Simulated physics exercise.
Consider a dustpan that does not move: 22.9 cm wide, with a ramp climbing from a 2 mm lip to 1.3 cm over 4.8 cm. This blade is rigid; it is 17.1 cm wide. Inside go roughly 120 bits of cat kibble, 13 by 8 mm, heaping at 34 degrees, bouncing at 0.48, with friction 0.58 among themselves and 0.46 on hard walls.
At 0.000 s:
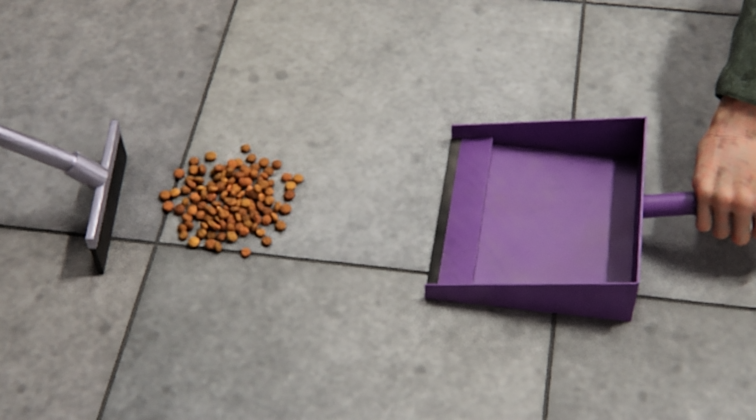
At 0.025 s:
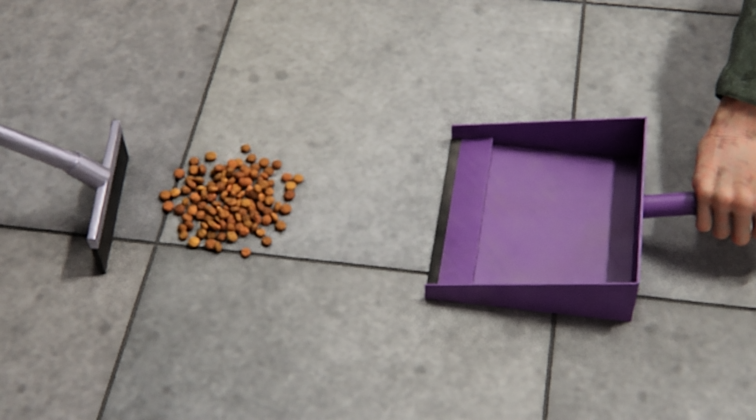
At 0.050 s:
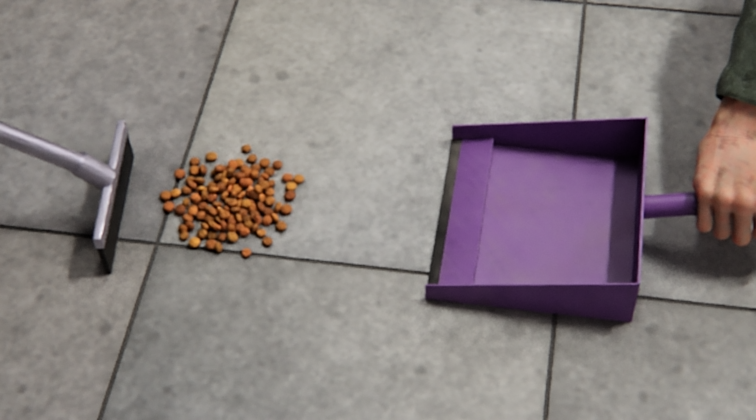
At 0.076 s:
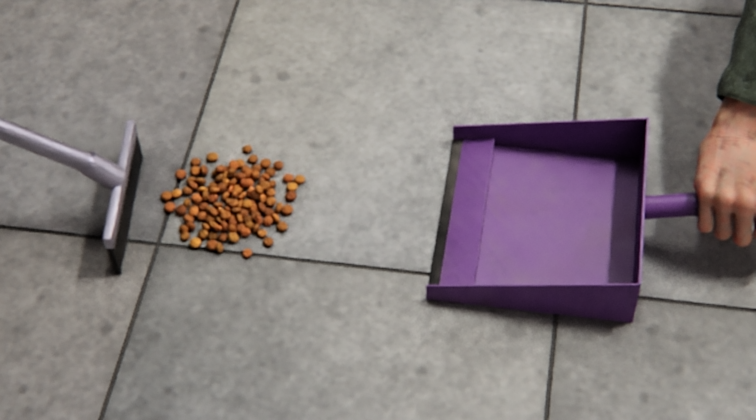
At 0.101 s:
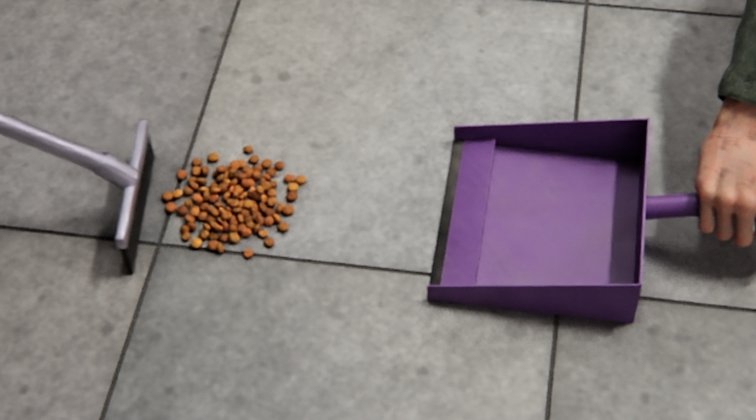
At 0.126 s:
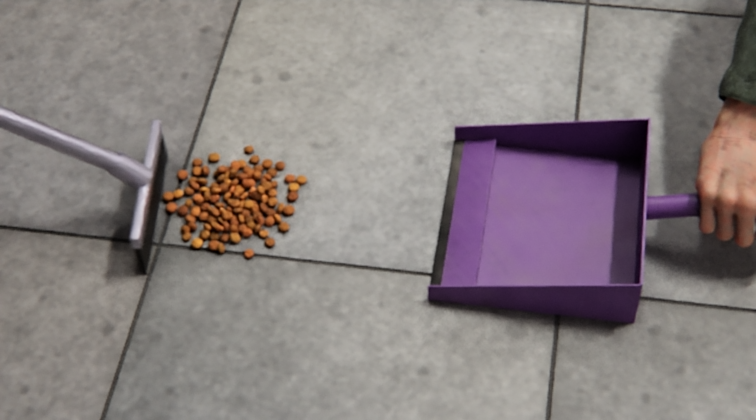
On a grey tiled floor, a flat-bladed tool on a pale handle slid right, slowly at first, until it was right beside a pile of brown kibble, while a hand held a purple dustpan still.
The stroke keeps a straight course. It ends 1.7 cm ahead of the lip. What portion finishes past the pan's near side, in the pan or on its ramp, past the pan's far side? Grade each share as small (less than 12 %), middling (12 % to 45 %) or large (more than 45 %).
Near side - small, pan - middling, far side - small.
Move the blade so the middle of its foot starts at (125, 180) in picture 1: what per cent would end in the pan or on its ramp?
30 %.
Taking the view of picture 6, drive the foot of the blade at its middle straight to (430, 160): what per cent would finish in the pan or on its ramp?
Roughly 20 percent.
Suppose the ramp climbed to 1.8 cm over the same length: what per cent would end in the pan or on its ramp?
Near 30 per cent, then.
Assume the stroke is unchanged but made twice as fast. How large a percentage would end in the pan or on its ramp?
It would come to roughly 55 percent.
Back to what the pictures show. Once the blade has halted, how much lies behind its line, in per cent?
Roughly 15 percent of it.
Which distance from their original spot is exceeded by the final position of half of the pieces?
It comes to some 24 cm.
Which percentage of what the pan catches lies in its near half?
Something like 40 in a hundred.
After 0.38 s, middle of the blade 18 cm from the lip; 0 % over the lip, far side 0 %, near side 0 %.
After 0.55 s, middle of the blade 8 cm from the lip; 0 % over the lip, far side 0 %, near side 0 %.
After 0.84 s, middle of the blade 3 cm from the lip; 30 % over the lip, far side 5 %, near side 0 %.
At rest (1.1 s), near side 0 %, pan 30 %, far side 5 %, in front of the lip or behind the blade 65 %.
